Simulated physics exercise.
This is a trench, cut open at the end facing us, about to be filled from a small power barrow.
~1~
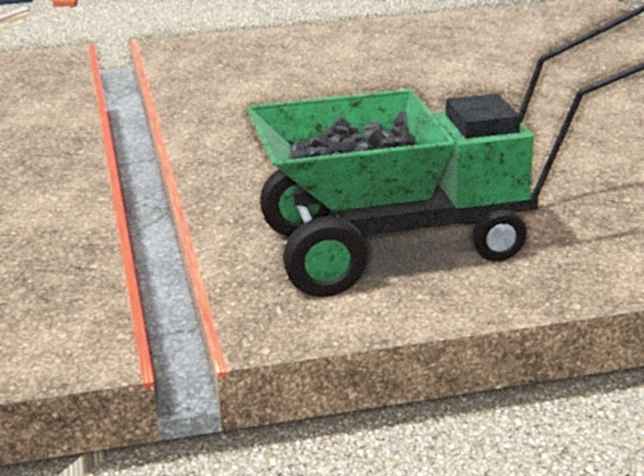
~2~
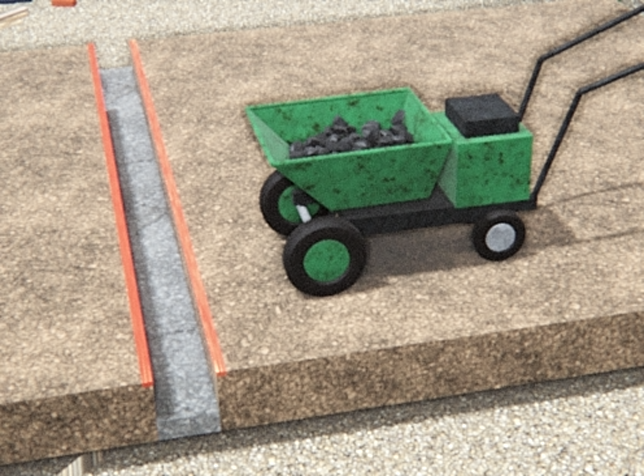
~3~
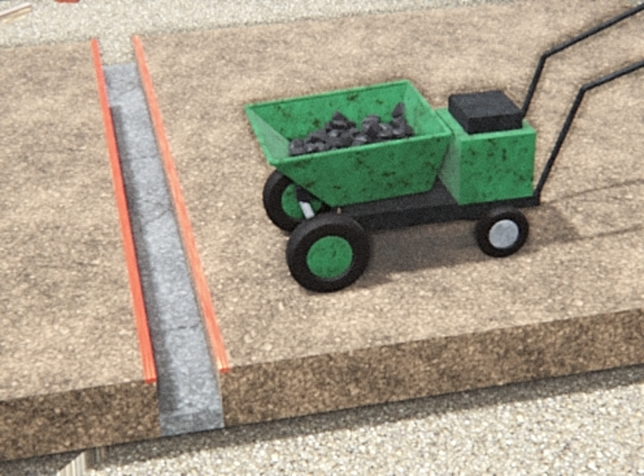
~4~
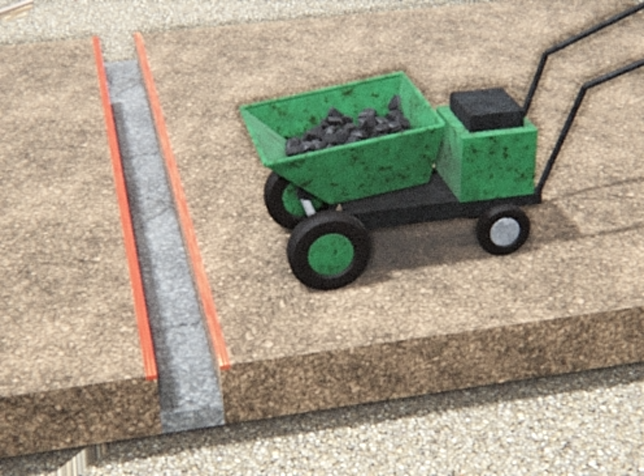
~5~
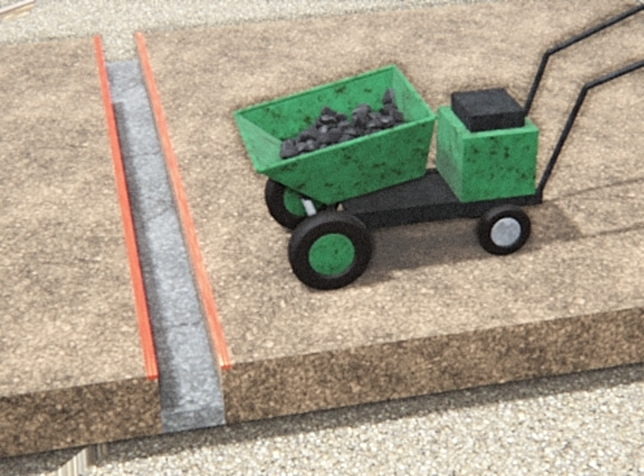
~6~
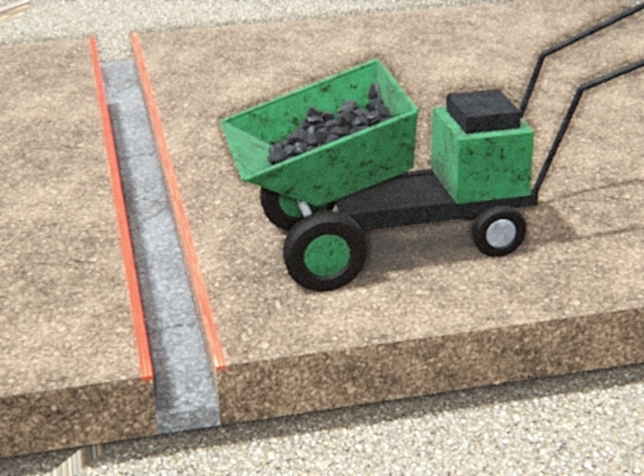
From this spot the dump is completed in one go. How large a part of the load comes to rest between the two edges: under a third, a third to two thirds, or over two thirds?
Over two thirds.
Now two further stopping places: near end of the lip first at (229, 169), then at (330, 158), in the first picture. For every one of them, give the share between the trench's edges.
The first gives close to 50 per cent and the second 30 per cent.
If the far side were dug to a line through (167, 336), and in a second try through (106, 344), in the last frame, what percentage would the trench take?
Roughly 70 % first, 100 % second.
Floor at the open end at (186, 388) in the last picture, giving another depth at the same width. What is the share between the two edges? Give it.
It comes out near 70 percent.
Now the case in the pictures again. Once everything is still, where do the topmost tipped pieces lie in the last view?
The peak ends up near (175, 270).
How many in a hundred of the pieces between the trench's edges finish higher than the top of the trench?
I'd say around 10 percent.
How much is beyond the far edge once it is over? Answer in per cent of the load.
It works out to close to 0 per cent.
Soon after the last picture, skip tipped steeply; all in the skip.
A little later, skip tipped steeply; nearly all in the skip; a stray few short of the trench; a small part in or heaped over the trench.
Later still, skip tipped right over; a small part in the skip; a stray few short of the trench; most in or heaped over the trench; a stray few beyond it.
By the end, skip tipped right over; a small part short of the trench; nearly all in or heaped over the trench; a stray few beyond it.
